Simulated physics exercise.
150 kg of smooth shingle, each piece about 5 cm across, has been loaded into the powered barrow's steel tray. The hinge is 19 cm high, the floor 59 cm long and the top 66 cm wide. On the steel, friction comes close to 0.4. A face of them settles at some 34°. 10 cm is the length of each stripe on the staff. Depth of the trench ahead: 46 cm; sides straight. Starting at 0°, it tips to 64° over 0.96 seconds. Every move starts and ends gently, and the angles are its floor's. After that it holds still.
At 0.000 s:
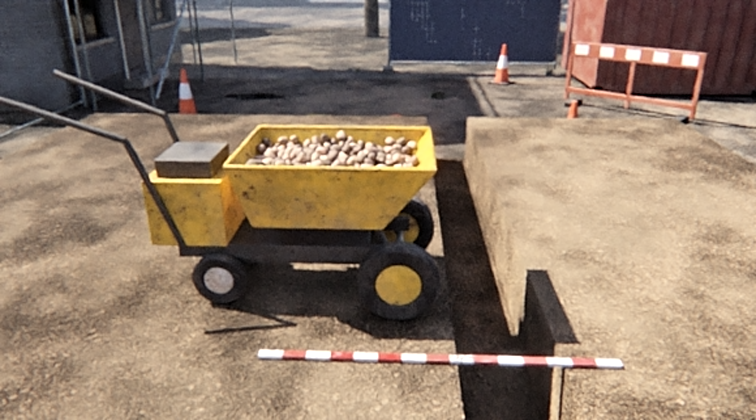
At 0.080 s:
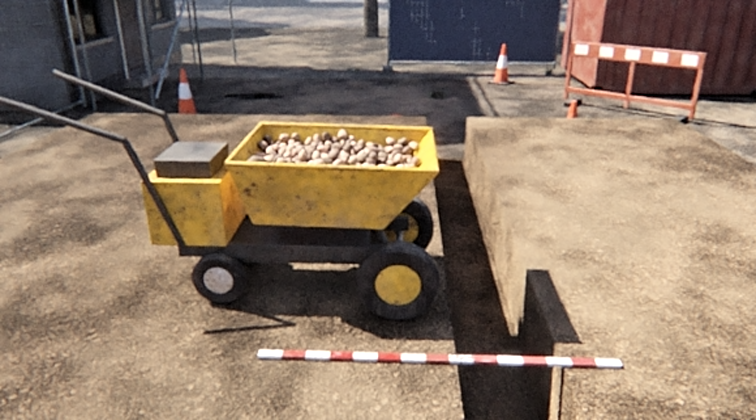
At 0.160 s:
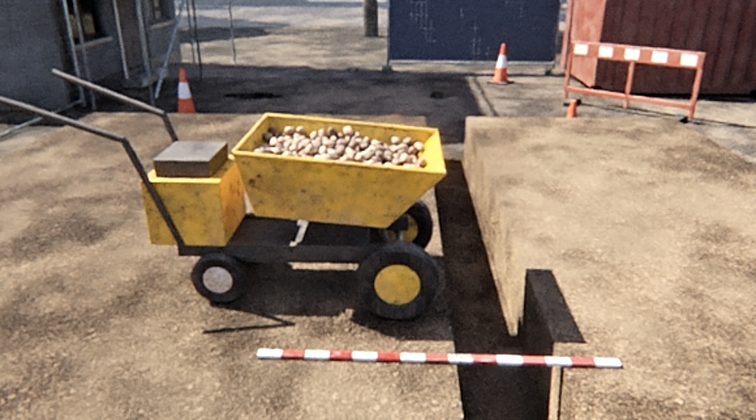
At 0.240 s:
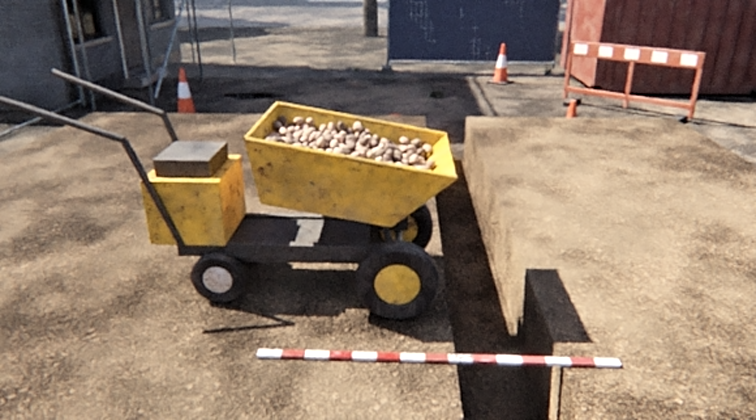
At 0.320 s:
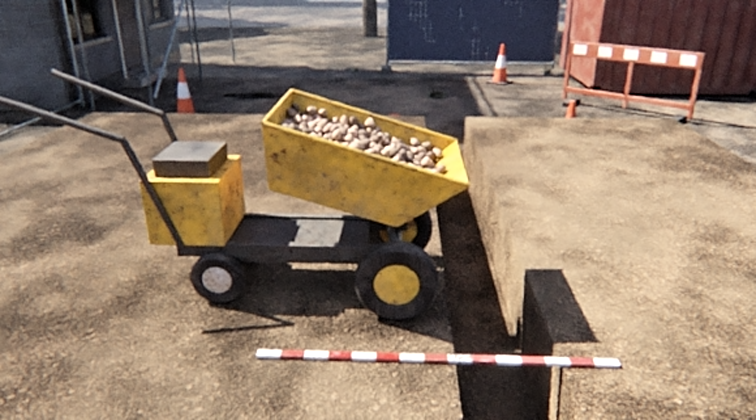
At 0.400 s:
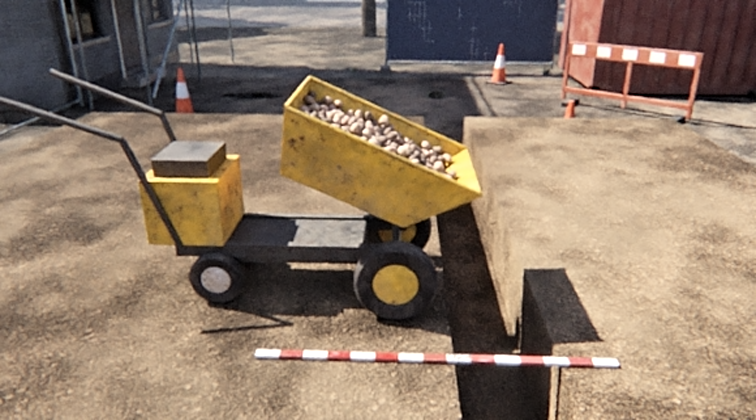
Yellow powered barrow standing beside a narrow trench, its stone-filled tray rising at the left and tilting steadily towards the right.
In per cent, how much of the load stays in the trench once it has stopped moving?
I would say about 37 per cent.
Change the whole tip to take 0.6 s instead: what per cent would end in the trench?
Probably about 25 in a hundred.
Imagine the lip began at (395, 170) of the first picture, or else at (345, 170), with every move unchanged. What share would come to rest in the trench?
It'd be around 65 per cent and after that around 100 per cent.
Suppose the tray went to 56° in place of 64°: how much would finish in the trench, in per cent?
It would be near 25 per cent.
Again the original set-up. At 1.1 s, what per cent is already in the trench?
Around 5 per cent of it, at that instant.
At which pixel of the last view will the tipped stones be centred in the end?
I'd point to around (562, 284).
After 0.7 s the floor is at 54°; 100 % in the tray; the foremost stones are at (504, 222).
After 1.1 s the floor is at 64°; 71 % in the tray, 6 % in the trench, 23 % past the trench; the foremost stones are at (596, 291).
After 1.4 s the floor is at 64°; 31 % in the tray, 7 % in the trench, 62 % past the trench; the foremost stones are at (718, 289).
After 3.4 s the floor is at 64°; 0 % in the tray, 37 % in the trench, 63 % past the trench; the foremost stones are past the picture's edge.
